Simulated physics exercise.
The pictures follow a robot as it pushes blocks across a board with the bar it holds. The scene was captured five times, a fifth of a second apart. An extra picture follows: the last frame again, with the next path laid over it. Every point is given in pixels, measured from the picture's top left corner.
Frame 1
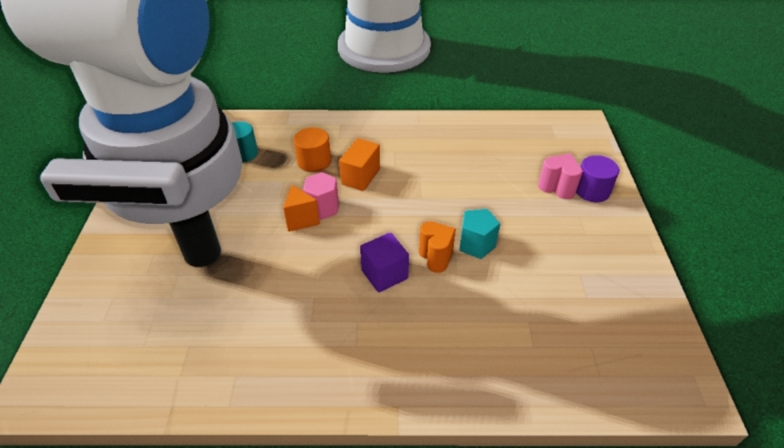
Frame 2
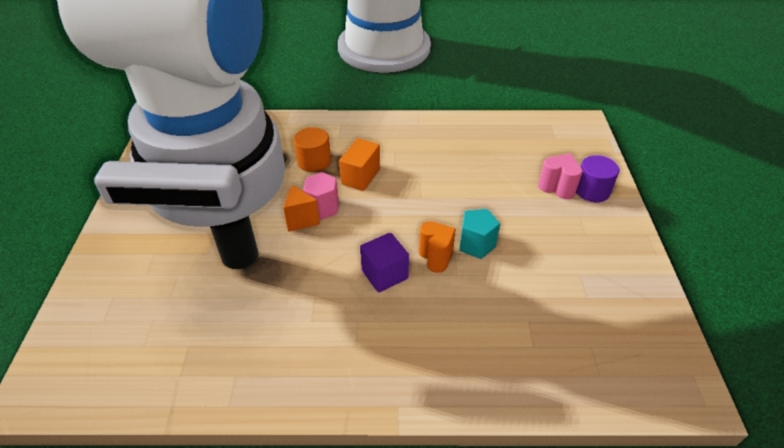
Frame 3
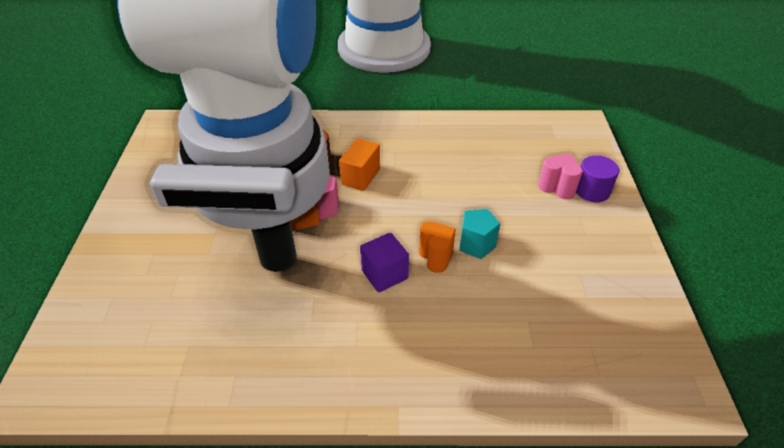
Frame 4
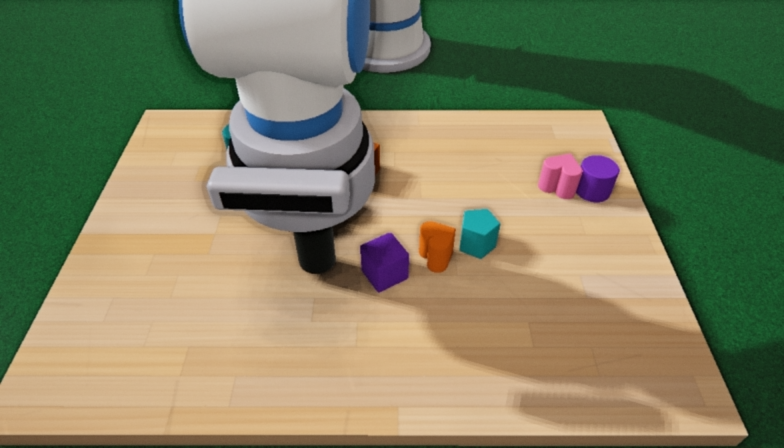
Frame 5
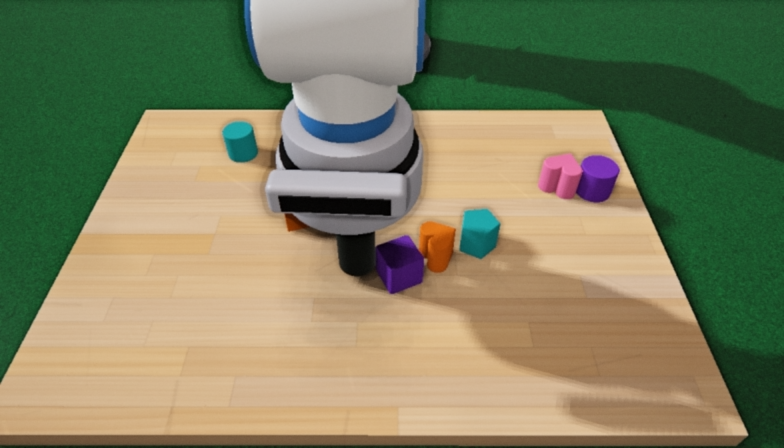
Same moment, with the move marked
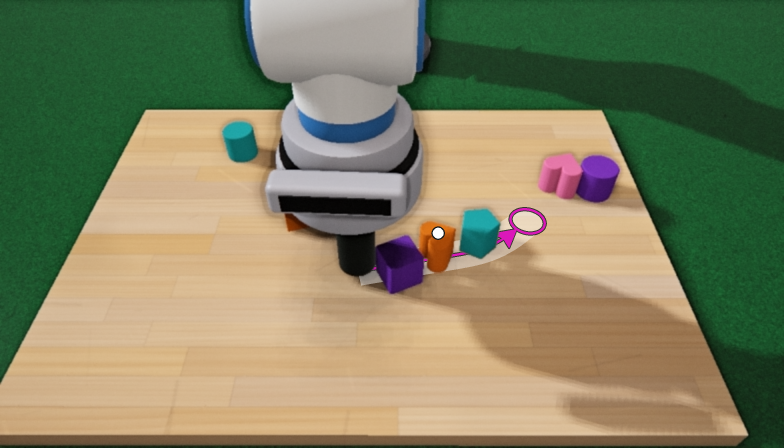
A white and blue robot arm slides its black bar rightward across a wooden board scattered with small orange, pink, purple and turquoise blocks, passing in front of several of them. By the end, the bar meets the purple block and nudges it slightly right, close against an orange heart block.
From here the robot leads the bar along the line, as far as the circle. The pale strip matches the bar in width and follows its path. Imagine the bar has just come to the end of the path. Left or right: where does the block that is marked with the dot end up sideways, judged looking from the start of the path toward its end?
It goes toward the right-hand side.
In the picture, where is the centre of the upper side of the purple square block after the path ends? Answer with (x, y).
Somewhere near (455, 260).
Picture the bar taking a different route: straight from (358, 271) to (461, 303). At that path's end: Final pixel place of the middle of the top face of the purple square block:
Expect it around (492, 257).
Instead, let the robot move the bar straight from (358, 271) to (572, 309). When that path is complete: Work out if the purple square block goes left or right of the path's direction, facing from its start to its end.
Gets pushed right.
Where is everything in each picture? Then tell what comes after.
The first frame shows tip of the bar (203, 254), middles of tops, purple square block (384, 249), orange heart block (438, 233), turquoise five-sided block (480, 220), pink heart block (565, 163), purple round block (601, 166).
The second frame shows bar (240, 256), nothing pushed.
The third frame shows bar (278, 258), nothing pushed.
The fourth frame shows bar (317, 260), nothing pushed.
The fifth frame shows bar (358, 263), purple square block (400, 252), orange heart block (438, 233), turquoise five-sided block (480, 220), pink heart block (565, 163), purple round block (601, 166).
The line goes from (358, 271) by way of (453, 255) to (528, 221); the dot is on the orange heart block.
On the path given first. One third of the way, bar (423, 252); purple square block (447, 260), turned 75° clockwise; orange heart block (463, 232), turned 45° anticlockwise; turquoise five-sided block (490, 217).
Two thirds of the way, bar (485, 240); purple square block (455, 262), turned 100° clockwise; orange heart block (524, 235), turned 10° clockwise; turquoise five-sided block (523, 210), turned 80° anticlockwise.
At the end, bar (530, 212); purple square block (455, 262), turned 100° clockwise; orange heart block (536, 234), turned 60° clockwise; turquoise five-sided block (561, 184), turned 95° anticlockwise; pink heart block unmoved; purple round block unmoved.
